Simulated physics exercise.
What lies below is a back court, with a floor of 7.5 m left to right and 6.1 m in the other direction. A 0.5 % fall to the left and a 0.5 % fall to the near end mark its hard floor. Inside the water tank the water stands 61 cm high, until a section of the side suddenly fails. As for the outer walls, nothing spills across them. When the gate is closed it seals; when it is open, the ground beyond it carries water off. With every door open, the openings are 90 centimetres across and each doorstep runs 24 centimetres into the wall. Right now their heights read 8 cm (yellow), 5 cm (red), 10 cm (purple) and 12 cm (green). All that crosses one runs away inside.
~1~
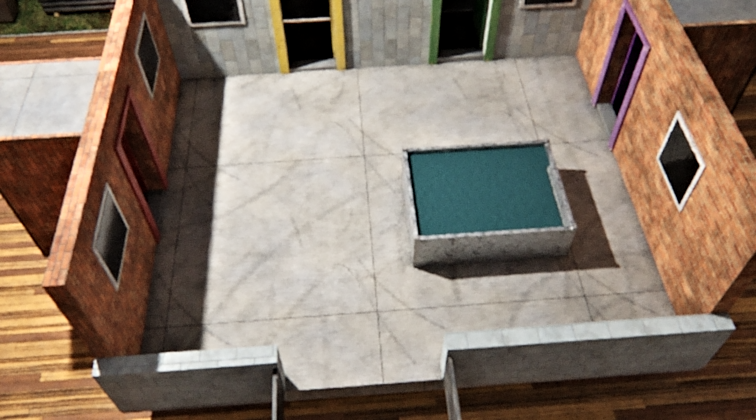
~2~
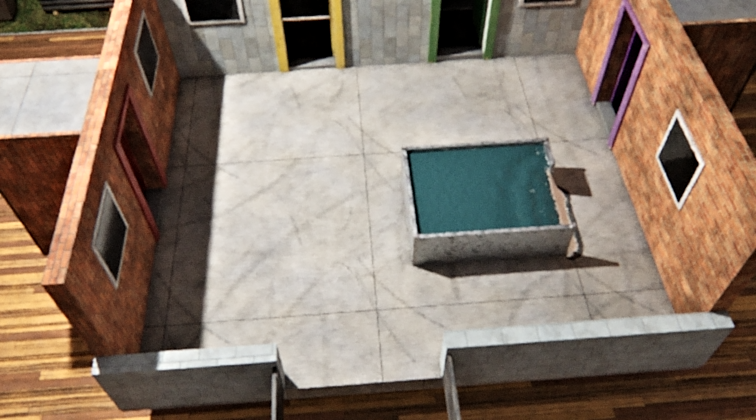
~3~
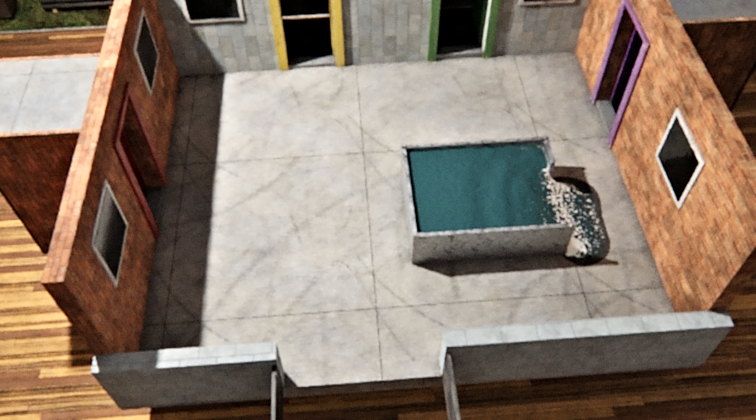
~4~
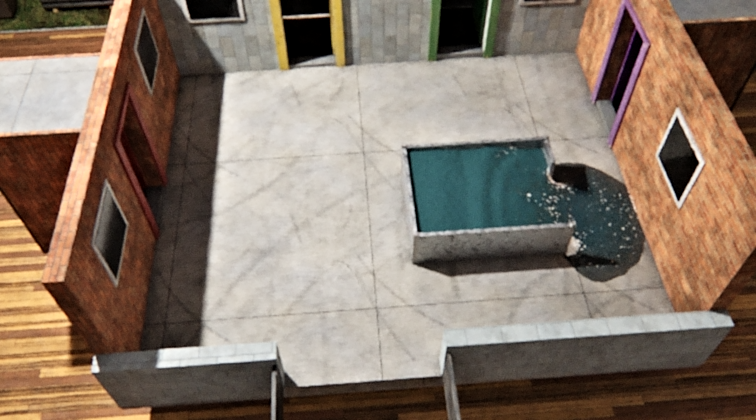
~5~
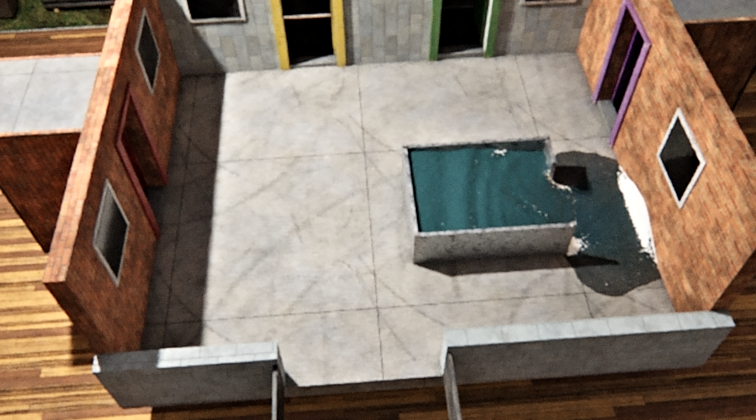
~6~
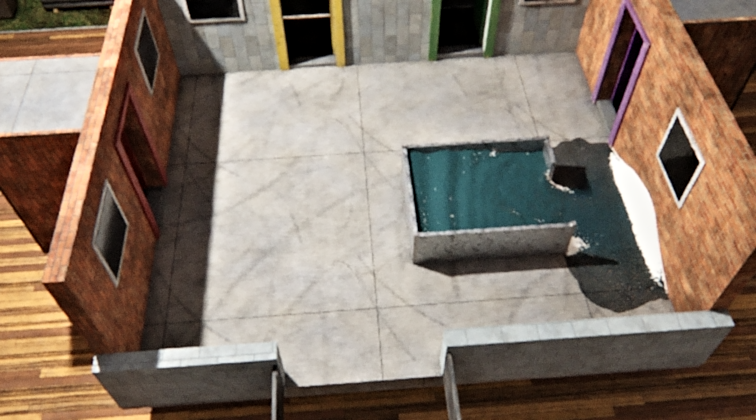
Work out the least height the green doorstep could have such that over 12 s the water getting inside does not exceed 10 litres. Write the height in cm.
The least height is about 7.5 cm.
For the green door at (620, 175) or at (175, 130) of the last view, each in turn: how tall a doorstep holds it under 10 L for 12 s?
Roughly 30 and 7.0 cm.
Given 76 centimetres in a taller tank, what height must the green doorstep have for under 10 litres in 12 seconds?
I'd say close to 10.0 cm.
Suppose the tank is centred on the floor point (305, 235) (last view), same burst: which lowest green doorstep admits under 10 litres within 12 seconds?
Then roughly 8.5 cm.
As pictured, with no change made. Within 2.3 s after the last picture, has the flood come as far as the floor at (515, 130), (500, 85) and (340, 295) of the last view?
Listed order - soaked through, soaked through, unwetted.
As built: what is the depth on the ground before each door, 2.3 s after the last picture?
In cm: Yellow 0, red 0, purple 8, green 10.
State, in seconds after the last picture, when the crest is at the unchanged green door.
Near 2.6 seconds.
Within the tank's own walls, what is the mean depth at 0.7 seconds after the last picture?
I'd put it near 40 cm.
Then, 0.7 s after the last picture water covers 10 % of the floor, deepest (42 cm) near (635, 225); it has not reached the green door.
Then, 2.3 s after the last picture water covers 35 % of the floor, deepest (33 cm) near (678, 340); 10 cm at the green door, 0 litres in over its 12 cm doorstep.
Then, 11.3 s after the last picture water covers 95 % of the floor, deepest (9 cm) near (137, 381); 3 cm at the green door, 0 litres in over its 12 cm doorstep.
At the green door as built, the water peaked near 12 cm, 2.5 s after the last picture.
With a doorstep of 6 cm, 17 litres would have come in within the 12 s; with 9.5 cm, 3 litres. So under 10 litres takes about 7.5 cm.
